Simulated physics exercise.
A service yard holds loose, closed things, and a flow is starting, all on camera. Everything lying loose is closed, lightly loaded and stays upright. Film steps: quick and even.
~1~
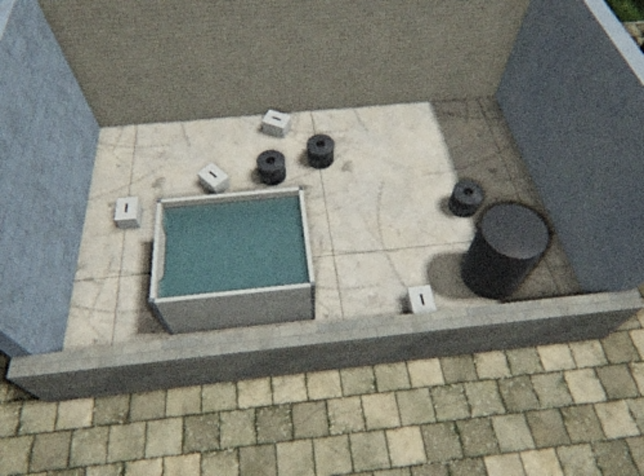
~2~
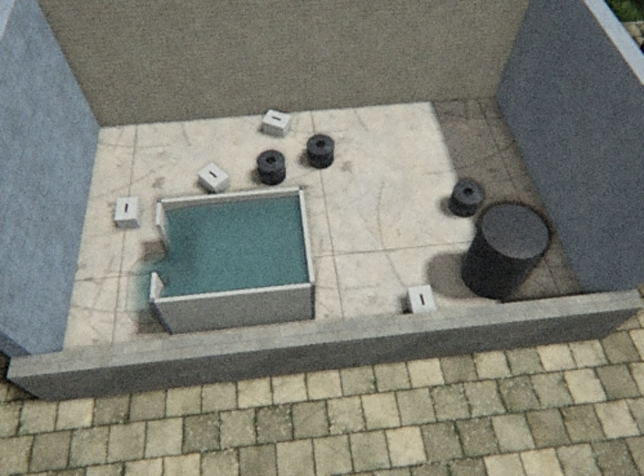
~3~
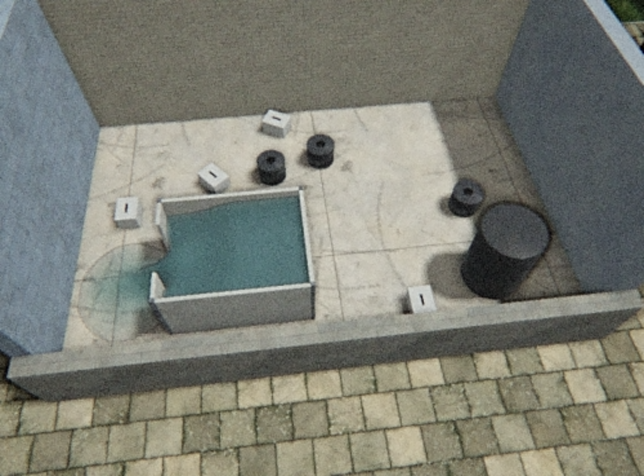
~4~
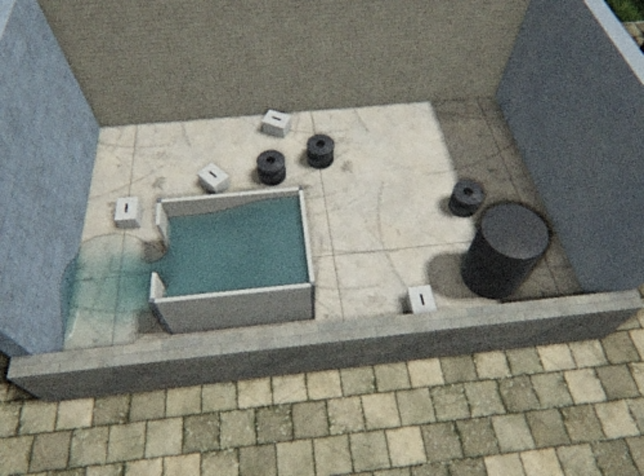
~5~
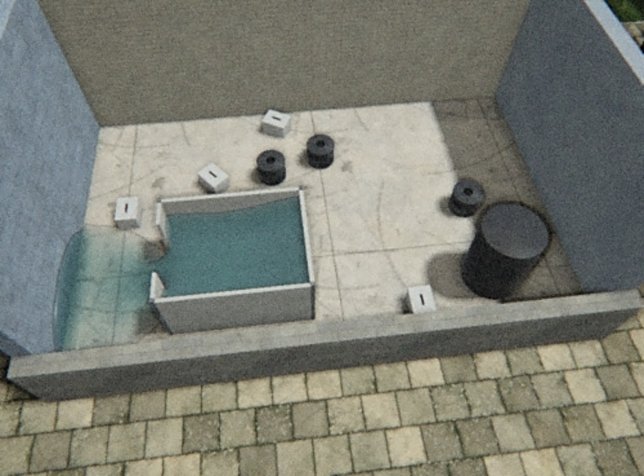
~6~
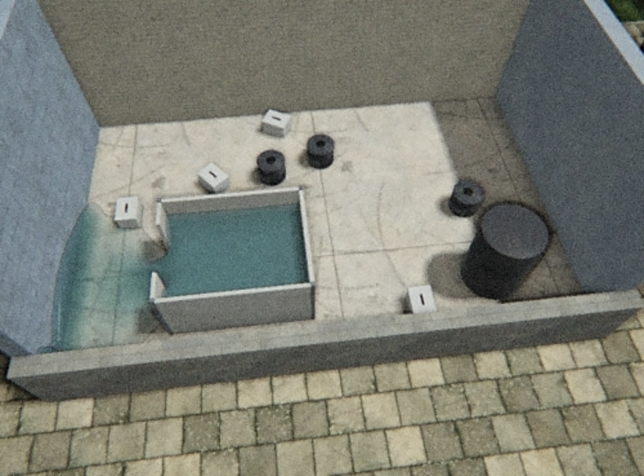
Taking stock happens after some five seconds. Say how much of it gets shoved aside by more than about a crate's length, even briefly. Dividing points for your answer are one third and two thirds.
Answer: A share between one and two thirds.
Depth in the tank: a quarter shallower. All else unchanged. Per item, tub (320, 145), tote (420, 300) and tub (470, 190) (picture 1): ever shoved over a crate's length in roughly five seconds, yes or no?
In the order you named them: Stayed within the threshold, went past the threshold, stayed within the threshold.
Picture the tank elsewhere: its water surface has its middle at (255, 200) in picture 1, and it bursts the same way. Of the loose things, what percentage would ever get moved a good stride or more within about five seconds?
Near 40 in a hundred.
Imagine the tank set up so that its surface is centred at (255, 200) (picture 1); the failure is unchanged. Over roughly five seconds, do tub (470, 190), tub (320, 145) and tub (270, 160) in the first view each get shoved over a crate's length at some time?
The three, one by one: Short of that, short of that and short of that.
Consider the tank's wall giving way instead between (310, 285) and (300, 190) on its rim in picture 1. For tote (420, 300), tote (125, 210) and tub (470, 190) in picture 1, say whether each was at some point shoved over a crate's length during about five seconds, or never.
Taking them in order, displaced that much, less than that, displaced that much.
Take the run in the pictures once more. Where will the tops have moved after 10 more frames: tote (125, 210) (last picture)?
It should be at roughly (179, 185).
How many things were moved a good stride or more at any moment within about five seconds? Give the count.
So the number is 3.
A moment on, 0 of 7 are well off their spots; 0 afloat.
Next, 1 of 7 are well off their spots; 0 afloat.
Later, 3 of 7 are well off their spots; 1 afloat.
In the end, 3 of 7 are well off their spots, and 3 have been at some point; 1 afloat.
